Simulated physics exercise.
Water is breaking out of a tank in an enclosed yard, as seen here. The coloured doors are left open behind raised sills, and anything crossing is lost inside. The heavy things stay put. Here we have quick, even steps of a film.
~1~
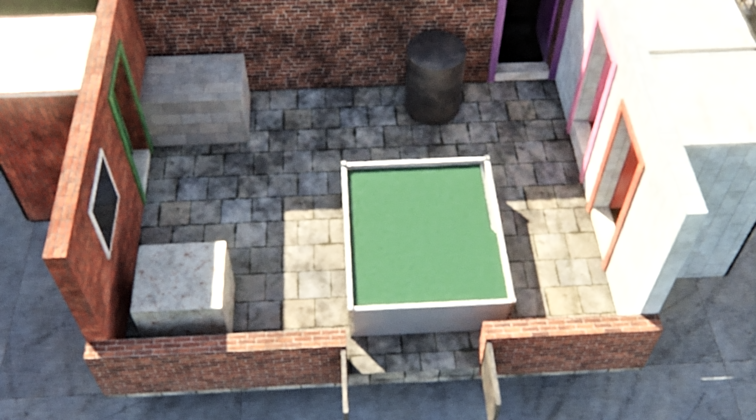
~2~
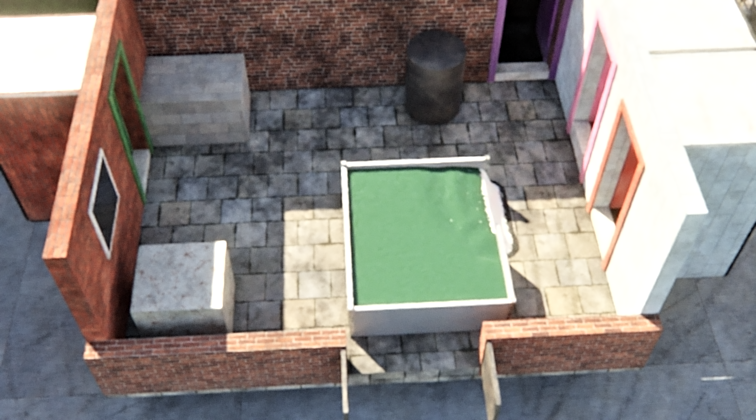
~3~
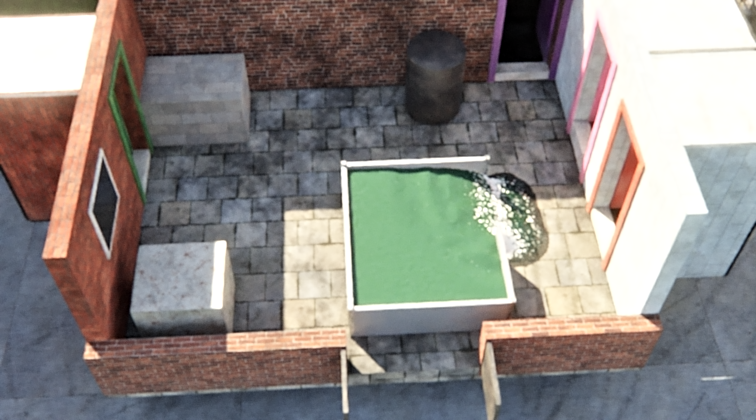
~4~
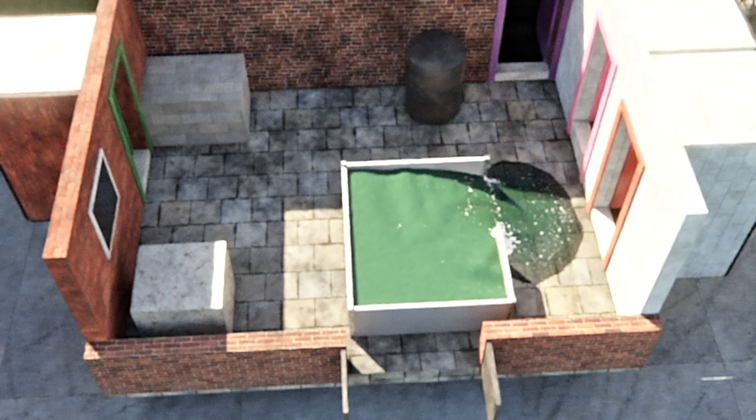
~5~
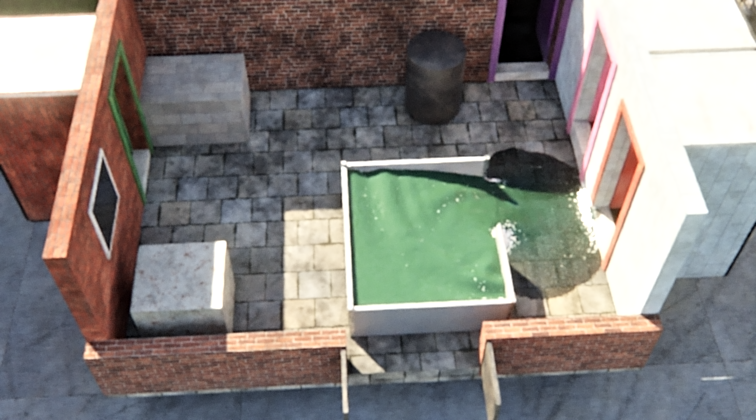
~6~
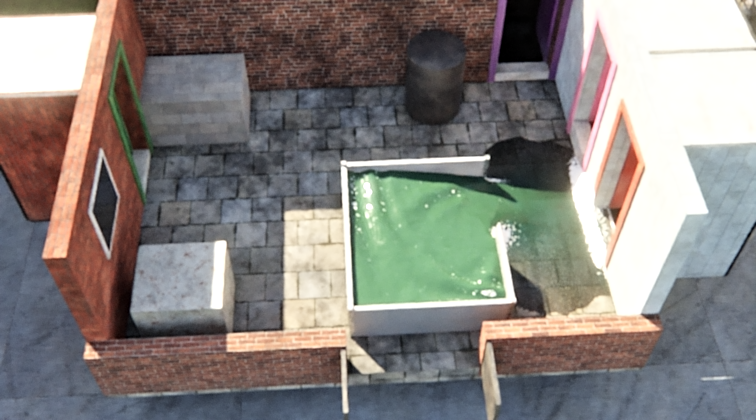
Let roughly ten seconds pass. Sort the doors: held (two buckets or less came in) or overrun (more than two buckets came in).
Sorted: Purple door overrun, pink door held, red door overrun, green door held.
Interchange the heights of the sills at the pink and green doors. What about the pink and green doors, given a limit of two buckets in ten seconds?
Pink tops the mark, green falls short.
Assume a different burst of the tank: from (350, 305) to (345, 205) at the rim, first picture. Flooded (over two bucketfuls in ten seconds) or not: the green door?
Honestly, the green door breaks the threshold.
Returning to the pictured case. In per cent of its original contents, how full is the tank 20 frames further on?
Estimate: Around 46 per cent.
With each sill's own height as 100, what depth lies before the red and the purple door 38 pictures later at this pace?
Some 100 percent, then some 120 percent.
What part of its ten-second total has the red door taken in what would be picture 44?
Around 100 in a hundred.
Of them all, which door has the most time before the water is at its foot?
It's the door marked green.
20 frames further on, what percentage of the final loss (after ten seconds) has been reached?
Around 50 percent.
A moment on, water covers 20 % of the floor; the purple door not reached, the pink door wet at the sill, nothing in, the red door over two buckets in, the green door not reached.
Next, water covers 25 % of the floor; the purple door under two buckets in, the pink door wet at the sill, nothing in, the red door far over two buckets in, the green door not reached.
Then, water covers 40 % of the floor; the purple door far over two buckets in, the pink door wet at the sill, nothing in, the red door far over two buckets in, the green door not reached.
Later, water covers 60 % of the floor; the purple door far over two buckets in, the pink door wet at the sill, nothing in, the red door far over two buckets in, the green door not reached.
In the end, water covers 90 % of the floor; the purple door far over two buckets in, the pink door wet at the sill, nothing in, the red door far over two buckets in, the green door wet at the sill, nothing in.
